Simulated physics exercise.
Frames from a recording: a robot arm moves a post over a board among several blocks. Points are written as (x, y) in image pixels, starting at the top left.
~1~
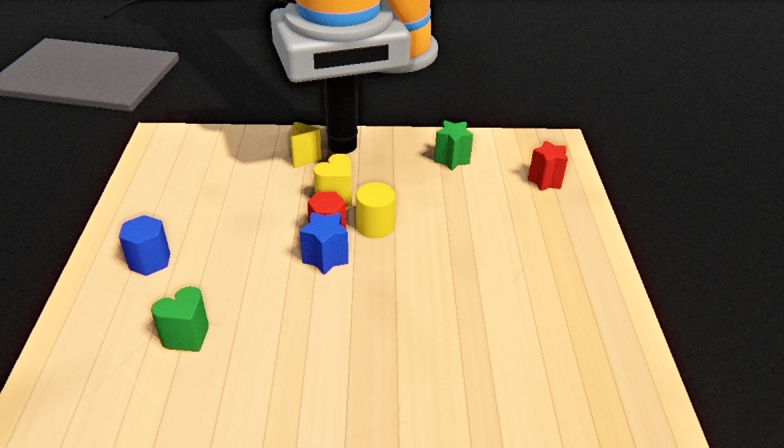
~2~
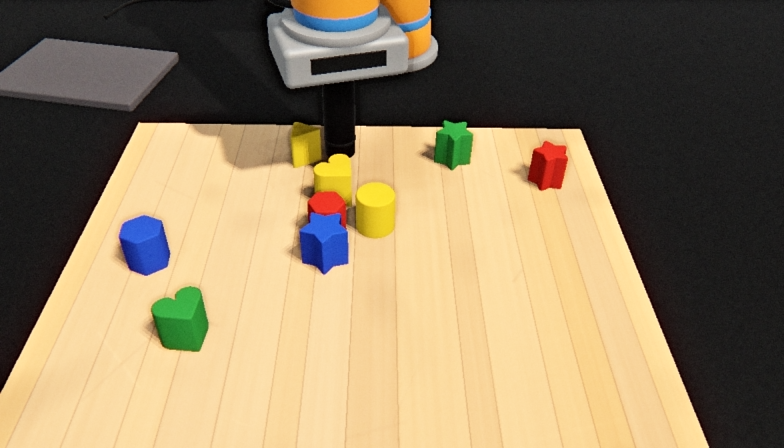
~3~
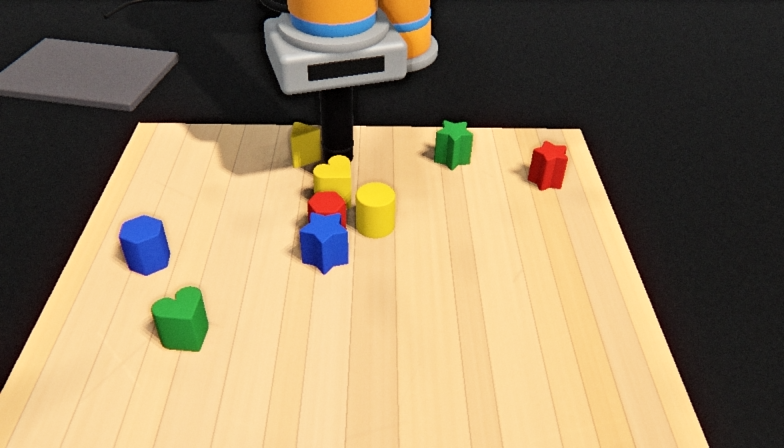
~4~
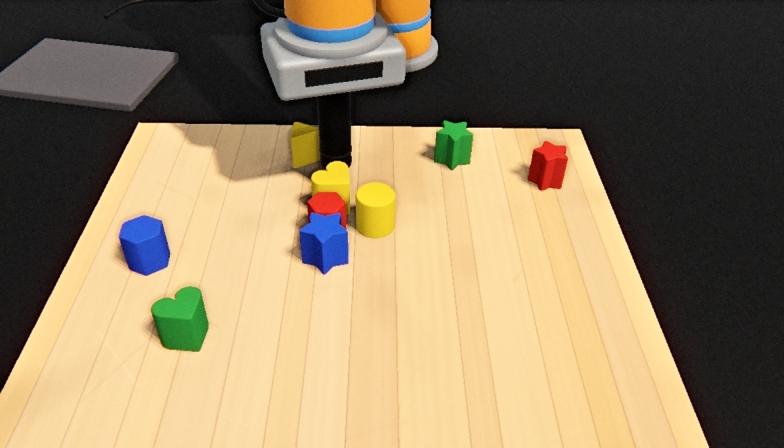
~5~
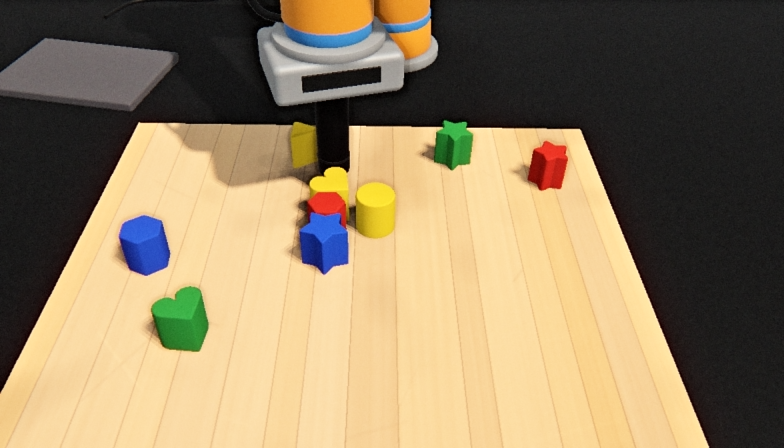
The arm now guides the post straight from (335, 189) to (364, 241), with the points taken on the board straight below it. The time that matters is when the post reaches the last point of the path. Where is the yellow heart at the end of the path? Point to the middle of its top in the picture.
When the path ends, it will be at (343, 227).
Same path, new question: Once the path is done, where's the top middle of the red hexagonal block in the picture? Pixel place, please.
It comes to (307, 237).
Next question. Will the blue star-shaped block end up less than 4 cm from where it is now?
I believe not.
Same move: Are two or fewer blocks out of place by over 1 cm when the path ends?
I believe not.
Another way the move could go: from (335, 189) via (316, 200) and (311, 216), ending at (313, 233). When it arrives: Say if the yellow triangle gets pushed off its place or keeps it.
By the last moment of the path, the yellow triangle has stayed put.
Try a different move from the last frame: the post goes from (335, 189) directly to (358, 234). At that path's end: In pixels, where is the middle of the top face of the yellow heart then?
At the end it should sit near (339, 222).
What follows on the original path. Halfway along, post (349, 195); blue star-shaped block (312, 250); red hexagonal block (320, 226), turned 20° clockwise; yellow heart (337, 205), turned 25° clockwise; yellow round block (379, 195).
At the end, post (364, 222); blue star-shaped block (301, 263); red hexagonal block (307, 237), turned 55° clockwise; yellow heart (343, 227), turned 75° clockwise; yellow round block (402, 210).
